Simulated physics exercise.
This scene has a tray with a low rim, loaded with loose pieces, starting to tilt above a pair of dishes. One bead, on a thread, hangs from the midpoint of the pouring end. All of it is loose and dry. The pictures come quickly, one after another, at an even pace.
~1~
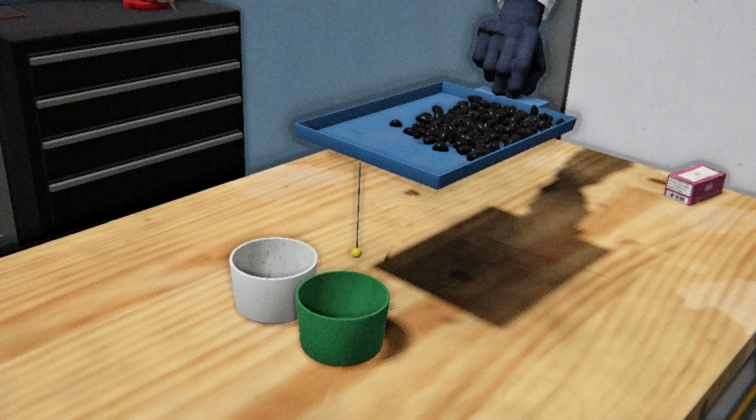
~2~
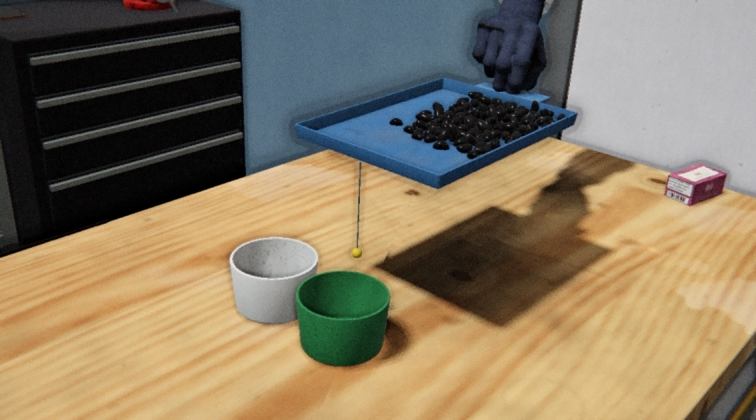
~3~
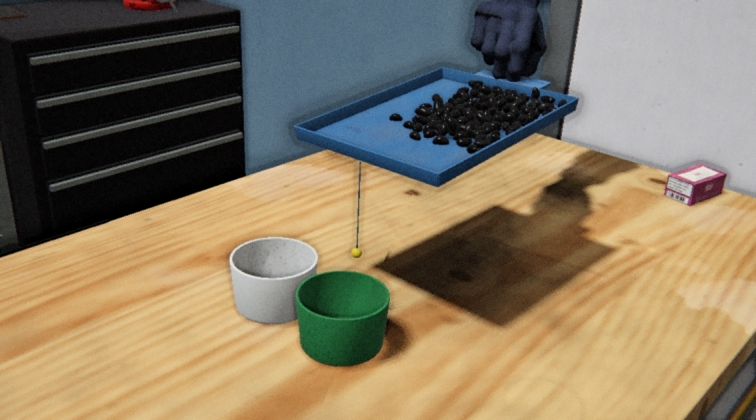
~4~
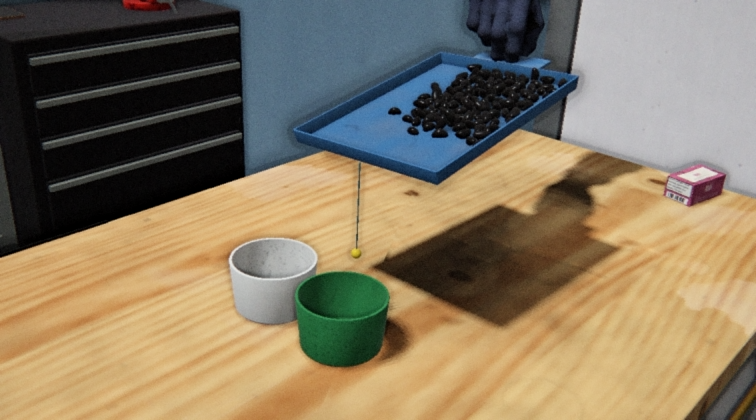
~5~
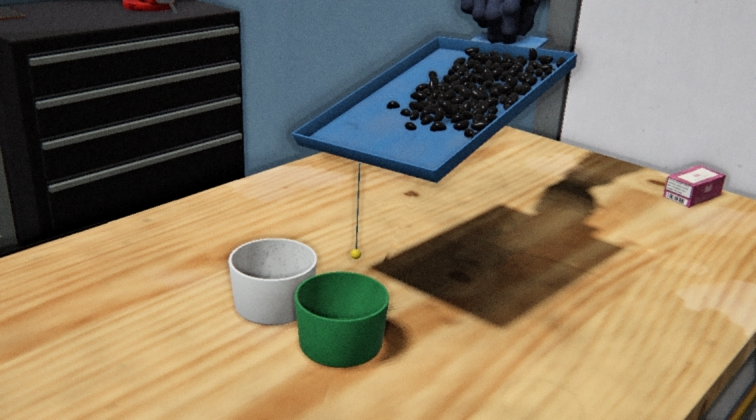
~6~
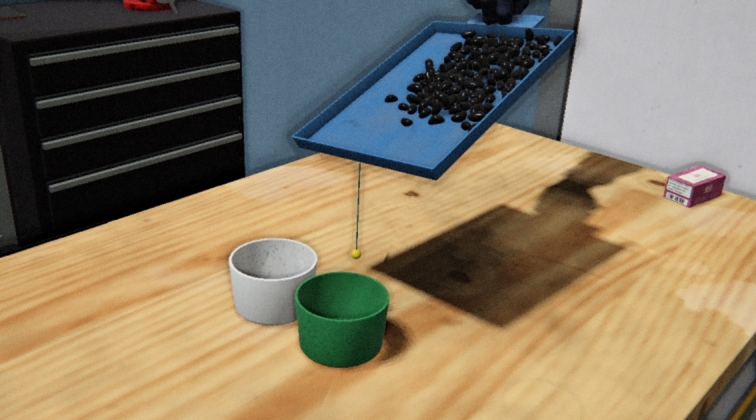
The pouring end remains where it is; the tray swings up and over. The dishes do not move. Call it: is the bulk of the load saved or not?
The bulk is saved.
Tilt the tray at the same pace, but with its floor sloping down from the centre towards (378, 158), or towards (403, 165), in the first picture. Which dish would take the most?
The first try favours the right of the two, the second the right of the two.
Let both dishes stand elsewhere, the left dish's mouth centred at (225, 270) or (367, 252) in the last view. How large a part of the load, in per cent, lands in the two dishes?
The first position comes out at 30 per cent, the other at 0 per cent.
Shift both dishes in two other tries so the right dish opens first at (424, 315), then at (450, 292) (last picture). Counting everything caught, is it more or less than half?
Result, first place: Not as much as half; second place: Not as much as half.
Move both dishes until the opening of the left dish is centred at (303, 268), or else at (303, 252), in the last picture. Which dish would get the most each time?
The dish at left, then the dish at left.
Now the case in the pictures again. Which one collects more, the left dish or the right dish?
Winning side: Left of the pair.
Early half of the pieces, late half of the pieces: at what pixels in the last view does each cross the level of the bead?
About (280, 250) to begin with, then about (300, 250).
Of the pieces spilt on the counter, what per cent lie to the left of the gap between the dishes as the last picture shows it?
Roughly 70 in a hundred.
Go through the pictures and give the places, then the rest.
Corners of the pouring end at (298, 124) and (439, 175), level; middle of the load at (484, 129), black beans; left dish at (241, 292); right dish at (309, 333); bead on its thread at (357, 253), in the first picture.
Corners of the pouring end at (298, 124) and (439, 174), level; middle of the load at (484, 126), in the second picture.
Corners of the pouring end at (297, 126) and (438, 172), tipped barely, lowest at the left corner; middle of the load at (484, 117), in the third picture.
Corners of the pouring end at (296, 129) and (436, 171), tipped a little, lowest at the left corner; middle of the load at (483, 104), in the fourth picture.
Corners of the pouring end at (295, 133) and (434, 169), tipped clearly, lowest at the left corner; middle of the load at (481, 91), in the fifth picture.
Corners of the pouring end at (295, 136) and (432, 167), tipped clearly, lowest at the left corner; middle of the load at (479, 77); left dish at (241, 293); right dish at (309, 334), in the sixth picture.
Soon, tray tipped steeply; most on the tray; a stray few in the left dish; a small part in the air.
A while on, tray tipped past a quarter turn; about half on the tray; a small part in the right dish; about a quarter in the left dish; about a quarter outside both; a stray few in the air.
Towards the end, tray tipped past a quarter turn; about a quarter in the right dish; about half in the left dish; about a third outside both.
Finally, tray tipped past a quarter turn; about a quarter in the right dish; about half in the left dish; about a third outside both.
